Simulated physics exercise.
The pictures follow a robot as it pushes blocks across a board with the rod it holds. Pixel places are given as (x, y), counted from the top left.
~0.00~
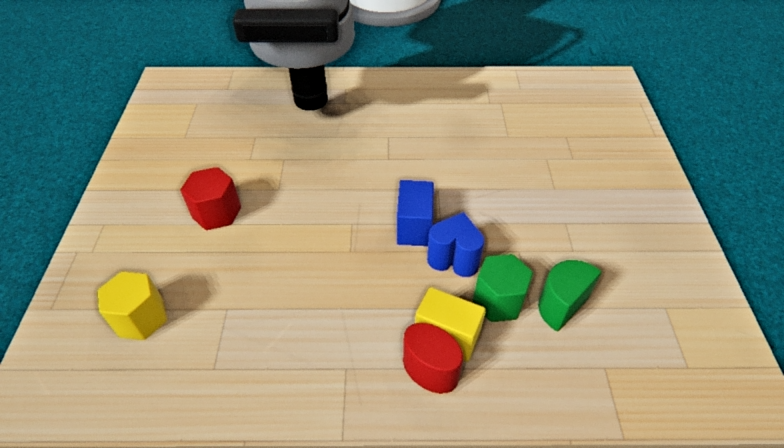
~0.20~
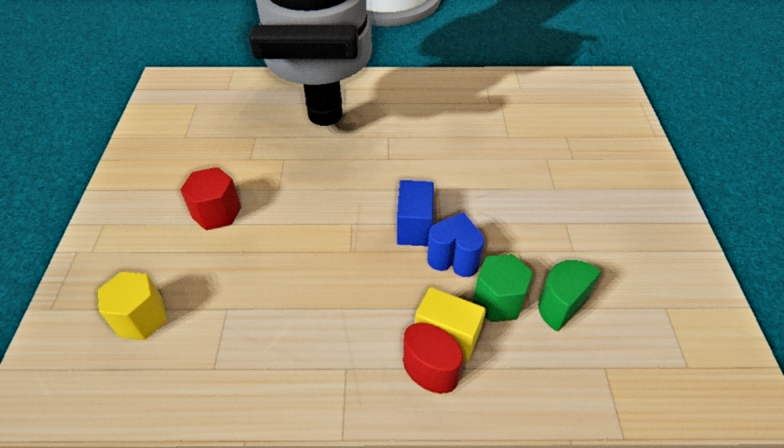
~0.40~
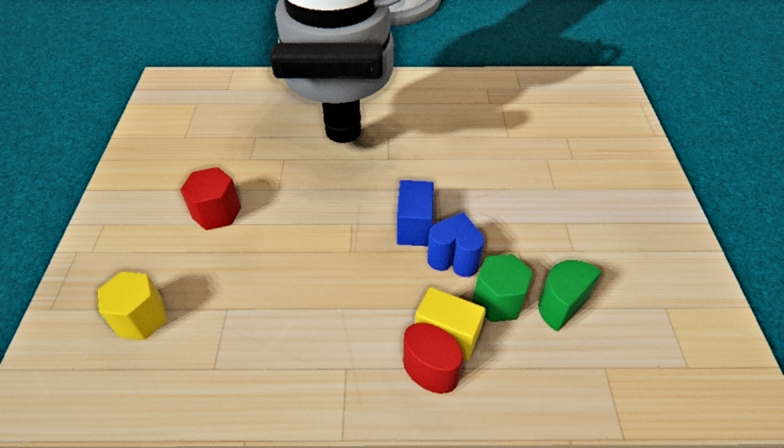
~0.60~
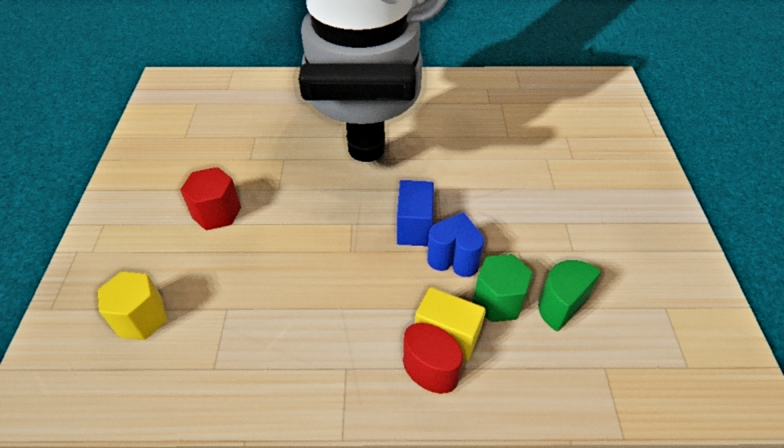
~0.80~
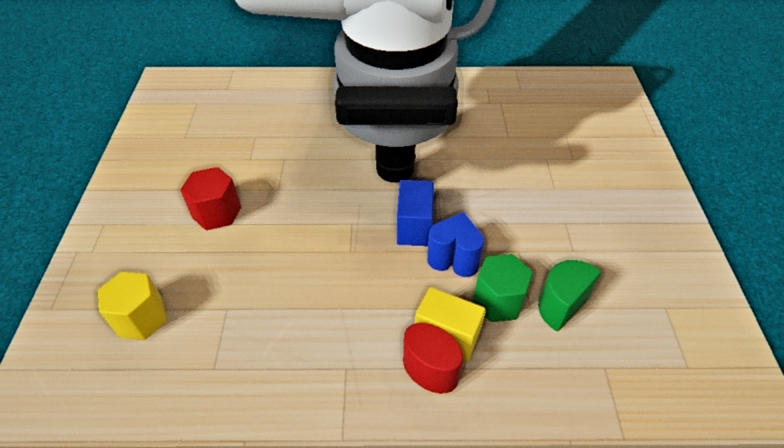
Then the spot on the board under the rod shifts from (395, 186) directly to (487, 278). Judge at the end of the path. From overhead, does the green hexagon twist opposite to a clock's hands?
Yes, it checks out.
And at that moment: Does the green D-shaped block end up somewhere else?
I believe not.
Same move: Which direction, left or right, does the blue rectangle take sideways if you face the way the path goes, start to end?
Its shift is rightward.
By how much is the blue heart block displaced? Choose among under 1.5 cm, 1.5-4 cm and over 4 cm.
Offset: Above 4 cm.
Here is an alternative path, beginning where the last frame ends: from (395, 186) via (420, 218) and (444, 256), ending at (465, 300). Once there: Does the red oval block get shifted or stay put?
Here the red oval block moves off its spot.
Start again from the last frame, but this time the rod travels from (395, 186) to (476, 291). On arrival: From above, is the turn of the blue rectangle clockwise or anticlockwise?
It swings round clockwise.
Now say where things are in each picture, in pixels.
In the first frame, tip of the rod (311, 101), middles of tops, blue rectangle (416, 198), yellow rectangle (451, 311), blue heart block (458, 231), green hexagon (506, 274), green D-shaped block (572, 278).
In the second frame, rod (326, 116), nothing pushed.
In the third frame, rod (344, 132), nothing pushed.
In the fourth frame, rod (367, 151), nothing pushed.
In the fifth frame, rod (395, 171), blue rectangle (416, 198), yellow rectangle (451, 311), blue heart block (458, 231), green hexagon (506, 274), green D-shaped block (572, 278).
The first path, step by step. One third of the way, rod (424, 199); blue rectangle (426, 222); blue heart block (463, 242), turned 40° anticlockwise.
Two thirds of the way, rod (455, 229); blue rectangle (421, 245), turned 25° clockwise; blue heart block (468, 251), turned 55° anticlockwise; green hexagon (510, 277).
At the end, rod (490, 263); blue rectangle (421, 247), turned 30° clockwise; yellow rectangle (448, 315); blue heart block (484, 285), turned 45° anticlockwise; green hexagon (536, 310), turned 25° anticlockwise; green D-shaped block unmoved.
